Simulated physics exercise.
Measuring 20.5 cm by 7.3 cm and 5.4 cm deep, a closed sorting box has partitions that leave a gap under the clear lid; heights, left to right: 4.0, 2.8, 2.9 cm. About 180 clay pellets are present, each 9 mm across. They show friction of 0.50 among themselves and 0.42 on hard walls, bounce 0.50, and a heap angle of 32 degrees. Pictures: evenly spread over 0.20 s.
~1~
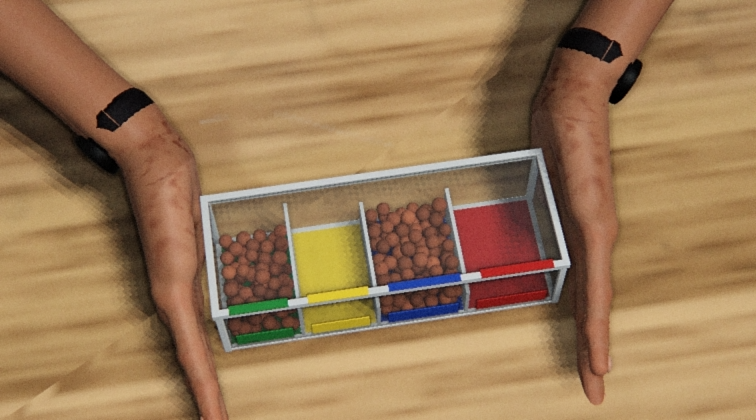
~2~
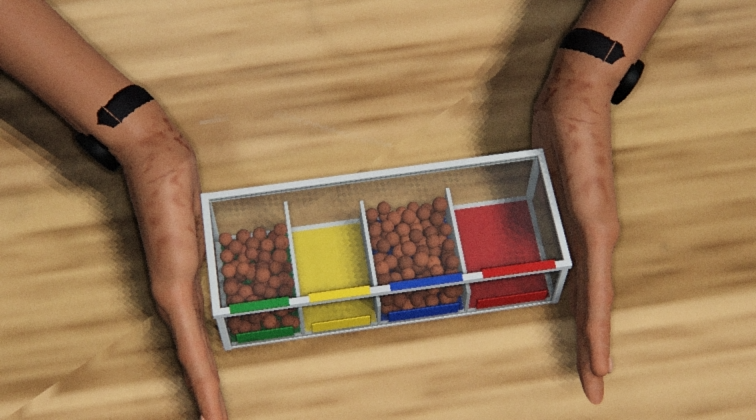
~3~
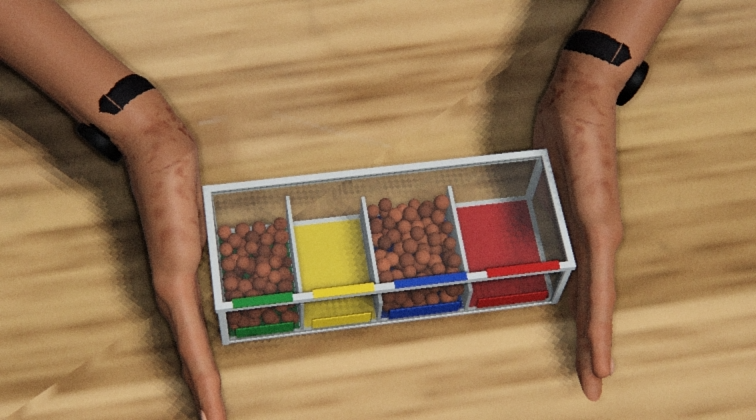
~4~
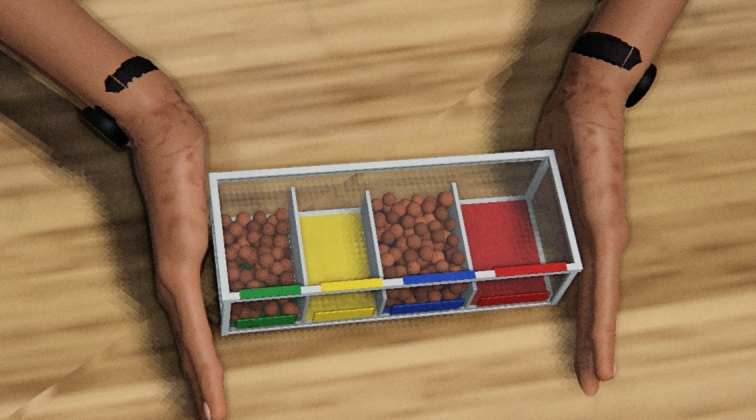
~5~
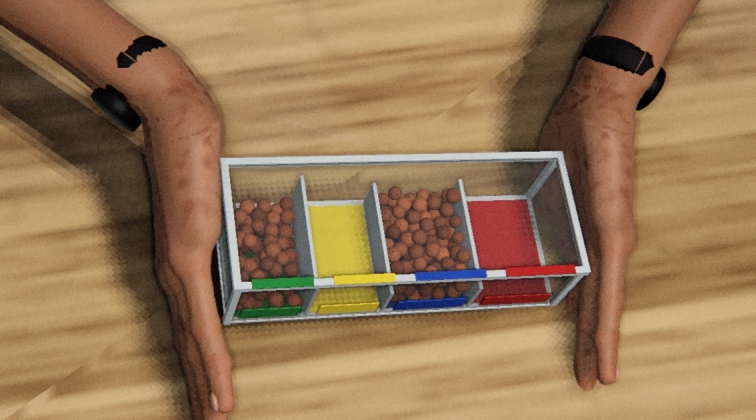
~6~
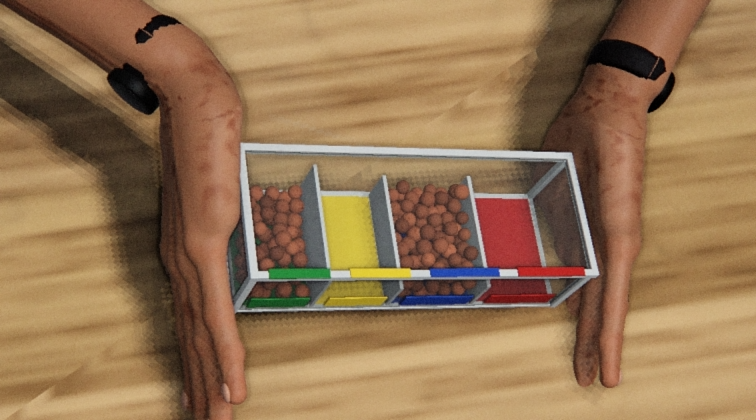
Two hands turn and gradually tilt a clear divided box of brown balls, right side lower.
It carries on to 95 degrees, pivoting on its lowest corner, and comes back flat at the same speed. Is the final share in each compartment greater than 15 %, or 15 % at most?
Outcome: Red compartment: Crosses the line; blue compartment: Crosses the line; green compartment: Crosses the line; yellow compartment: Stays behind the line.
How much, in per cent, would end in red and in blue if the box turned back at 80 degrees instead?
In per cent, red 30 and blue 40.
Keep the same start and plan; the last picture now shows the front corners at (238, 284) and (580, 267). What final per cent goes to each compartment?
Red = 45 %; blue = 25 %; green = 25 %; yellow = 5 %.
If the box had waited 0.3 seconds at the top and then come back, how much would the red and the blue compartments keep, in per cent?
Final amounts would be red 55% and blue 20%.
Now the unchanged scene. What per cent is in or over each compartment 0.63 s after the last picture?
Red 25 %, blue 40 %, green 35 %, yellow 5 %.
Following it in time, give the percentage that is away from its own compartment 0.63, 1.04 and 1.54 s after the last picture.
Sequence: 25 / 55 / 55.
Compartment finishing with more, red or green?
More settles in the red compartment.
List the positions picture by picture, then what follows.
The first picture shows box tilt 0 degrees, front corners at (219, 312) and (562, 261); blue 60 %, green 40 %.
The second picture shows box tilt 1 degrees, front corners at (220, 310) and (564, 262).
The third picture shows box tilt 4 degrees, front corners at (222, 304) and (567, 263), lowest corner right front.
The fourth picture shows box tilt 8 degrees, front corners at (229, 295) and (574, 265), lowest corner right front.
The fifth picture shows box tilt 14 degrees, front corners at (240, 284) and (582, 268), lowest corner right front.
The sixth picture shows box tilt 20 degrees, front corners at (257, 273) and (590, 270), lowest corner right front; blue 60 %, green 40 %.
Then, 0.63 s after the last picture, tilt 94 degrees; red 25 %, blue 40 %, green 35 %, yellow 5 %.
Then, 1.04 s after the last picture, tilt 41 degrees; red 50 %, blue 25 %, green 25 %, yellow 5 %.
Then, 1.54 s after the last picture, tilt 0 degrees; red 50 %, blue 25 %, green 25 %, yellow 5 %.
In the end, red 50 %, blue 25 %, green 25 %, yellow 5 %.
